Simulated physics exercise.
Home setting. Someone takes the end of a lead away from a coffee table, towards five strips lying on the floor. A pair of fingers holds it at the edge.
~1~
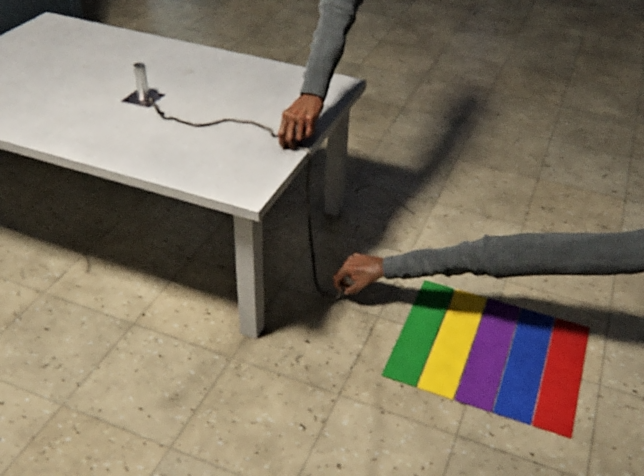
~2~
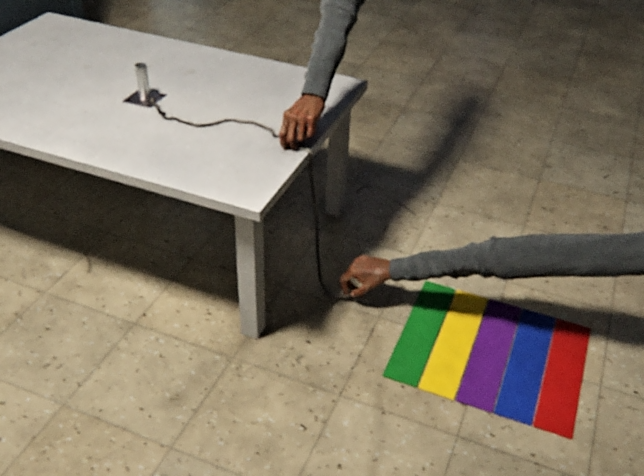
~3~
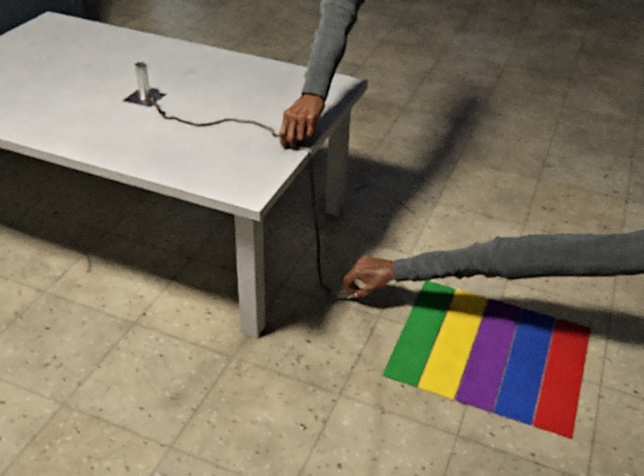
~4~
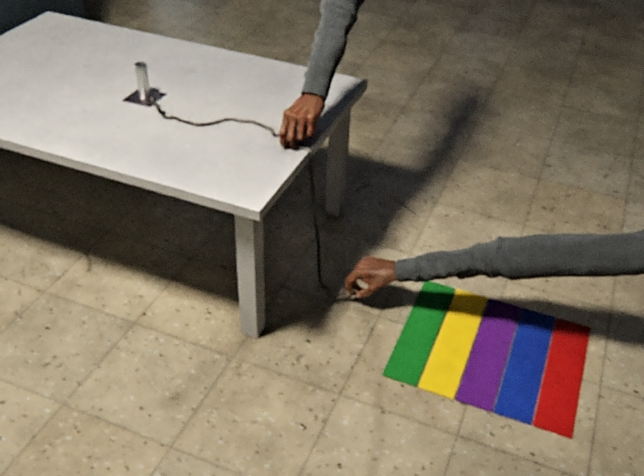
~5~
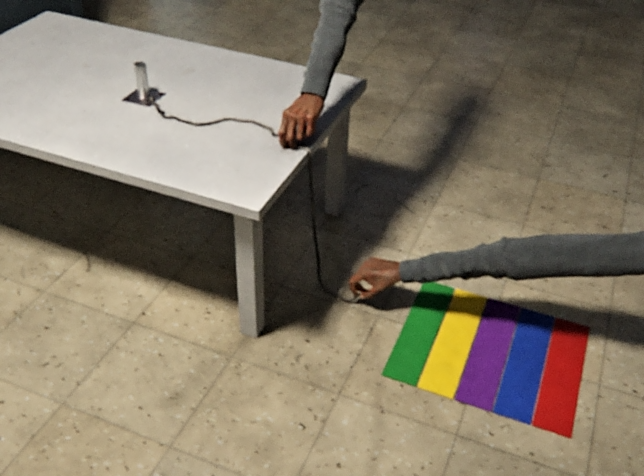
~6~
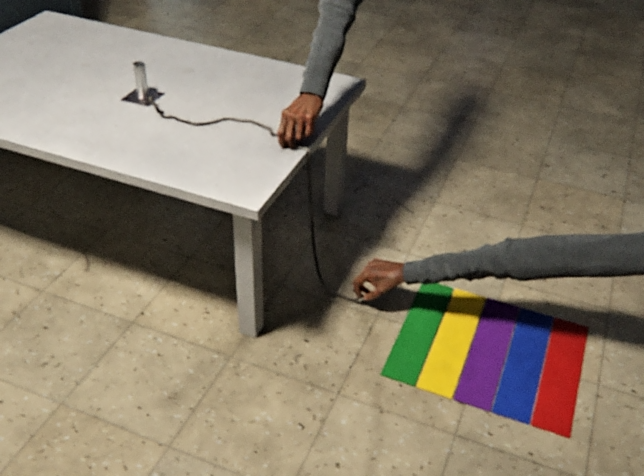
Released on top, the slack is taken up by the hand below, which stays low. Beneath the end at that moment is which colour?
Beneath it is purple.
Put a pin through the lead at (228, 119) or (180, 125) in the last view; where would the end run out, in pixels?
Roughly (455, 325) and (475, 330).
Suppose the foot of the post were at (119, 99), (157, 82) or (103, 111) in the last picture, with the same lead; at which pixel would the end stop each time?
Near (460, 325); near (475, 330); near (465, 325).
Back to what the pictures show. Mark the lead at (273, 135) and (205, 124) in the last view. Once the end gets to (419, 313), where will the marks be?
(301, 142) and (229, 118).
Early on, end near (419, 313); over green.
Midway, end near (463, 326); over yellow.
At the end of the slack, end near (489, 334); over purple. It gets as far as the purple strip.
